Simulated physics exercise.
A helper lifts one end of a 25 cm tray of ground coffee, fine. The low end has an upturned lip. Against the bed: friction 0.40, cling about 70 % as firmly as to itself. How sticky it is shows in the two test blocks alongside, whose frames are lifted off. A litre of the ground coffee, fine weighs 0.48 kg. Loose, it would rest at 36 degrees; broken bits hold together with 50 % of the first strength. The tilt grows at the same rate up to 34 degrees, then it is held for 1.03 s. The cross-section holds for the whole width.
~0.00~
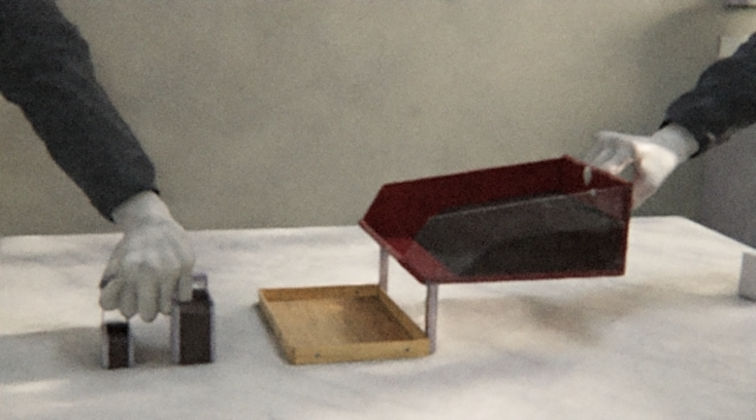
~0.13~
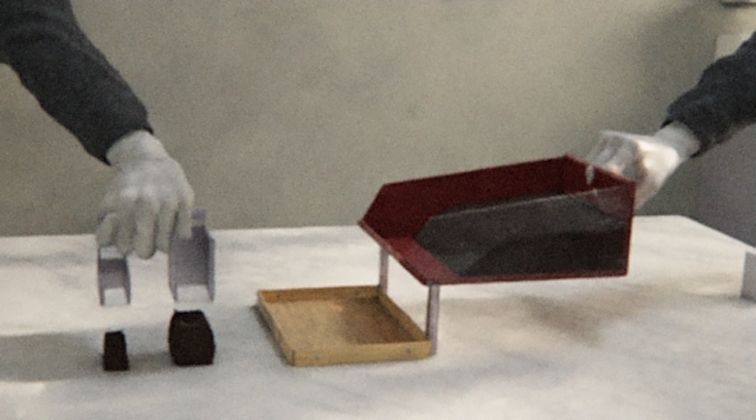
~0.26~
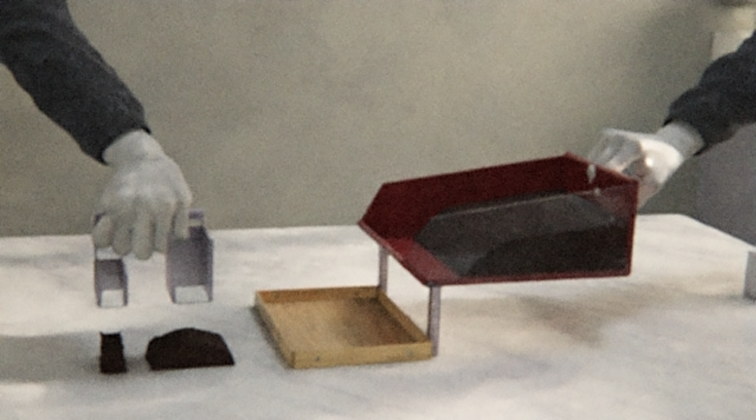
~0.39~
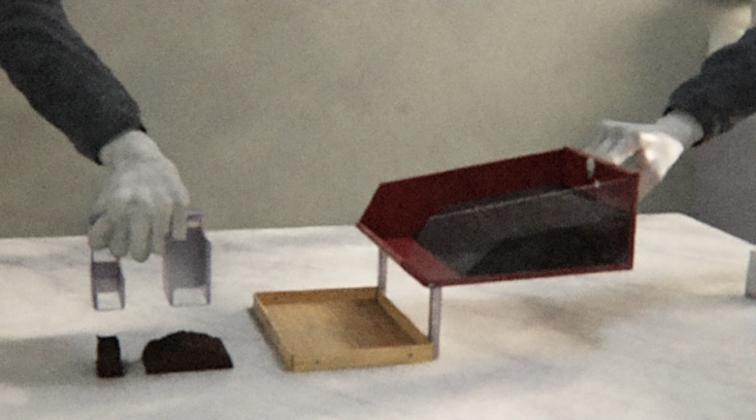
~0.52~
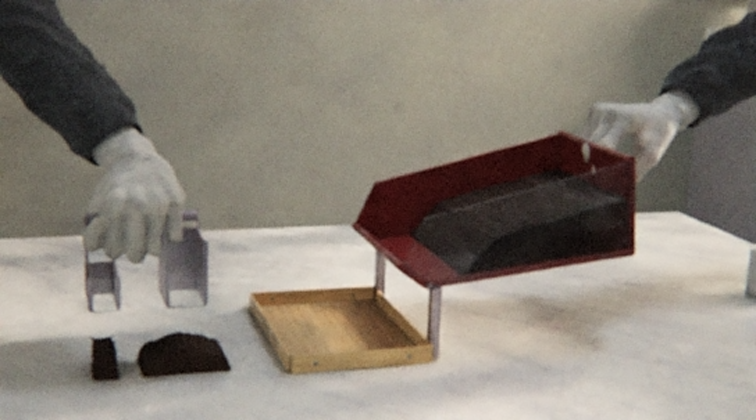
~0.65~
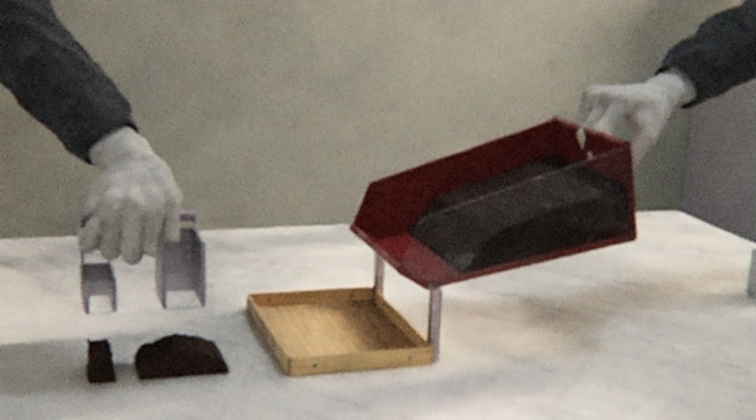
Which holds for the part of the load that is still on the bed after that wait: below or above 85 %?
Expect below 85 %.
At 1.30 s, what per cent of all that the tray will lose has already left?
About 0 %.
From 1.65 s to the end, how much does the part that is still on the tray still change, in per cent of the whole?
About 16 %.
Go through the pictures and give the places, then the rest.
Top of the high end at (626, 185), tilt 0 degrees; foremost bit of the ground coffee, fine at (461, 275); block heights 2.9 cm, 6.1 cm (left to right), in the first frame.
Top of the high end at (629, 185), tilt 0 degrees; foremost bit of the ground coffee, fine at (463, 276); block heights 2.9 cm, 4.9 cm (left to right), in the second frame.
Top of the high end at (632, 184), tilt 0 degrees; foremost bit of the ground coffee, fine at (464, 277); block heights 2.9 cm, 3.0 cm (left to right), in the third frame.
Top of the high end at (632, 176), tilt 2 degrees; foremost bit of the ground coffee, fine at (465, 273); block heights 2.9 cm, 2.9 cm (left to right), in the fourth frame.
Top of the high end at (628, 161), tilt 6 degrees; foremost bit of the ground coffee, fine at (465, 270); block heights 2.9 cm, 2.9 cm (left to right), in the fifth frame.
Top of the high end at (624, 146), tilt 10 degrees; foremost bit of the ground coffee, fine at (465, 268); block heights 2.9 cm, 2.9 cm (left to right), in the sixth frame.
After 0.95 s, the tilt is 19 degrees and 100 % is on the bed.
After 1.30 s, the tilt is 30 degrees and 100 % is on the bed.
After 1.65 s, the tilt is 34 degrees and 89 % is on the bed.
After 2.01 s, the tilt is 34 degrees and 75 % is on the bed.
After 2.52 s, the tilt is 34 degrees and 74 % is on the bed.
